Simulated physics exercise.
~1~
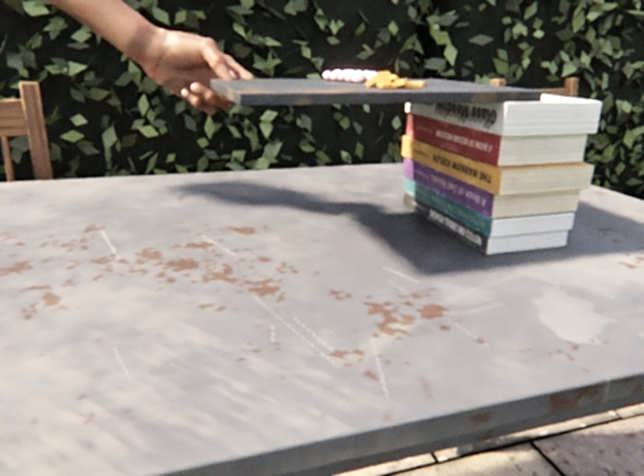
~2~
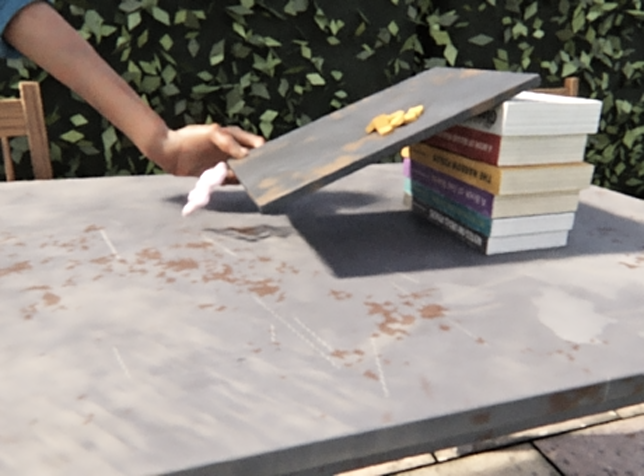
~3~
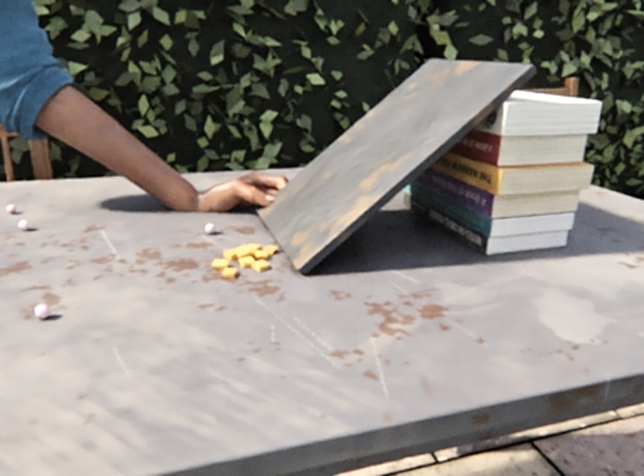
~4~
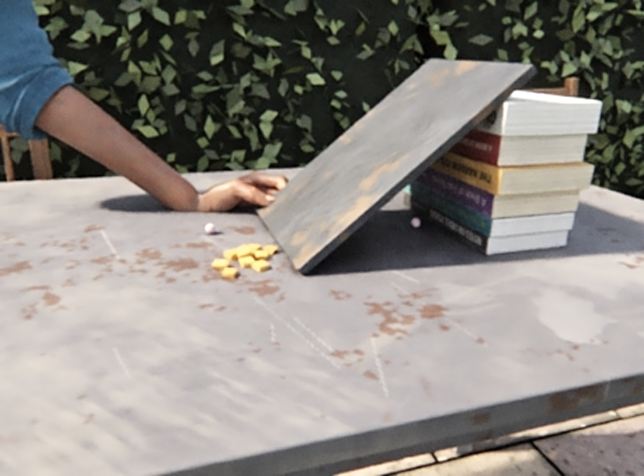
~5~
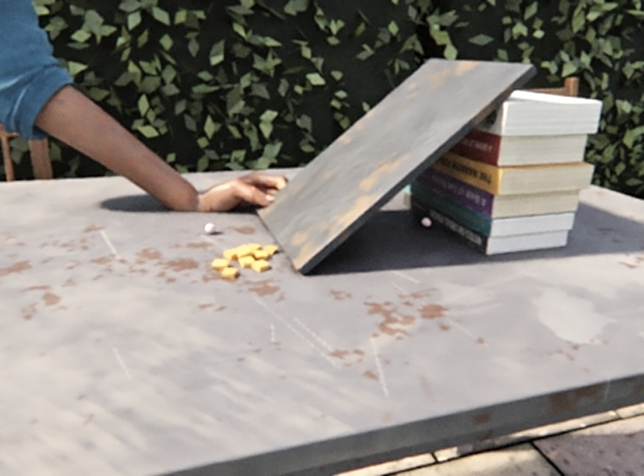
On a patio table, a hand lowers a board, spilling yellow bits and farther-rolling pale beads.
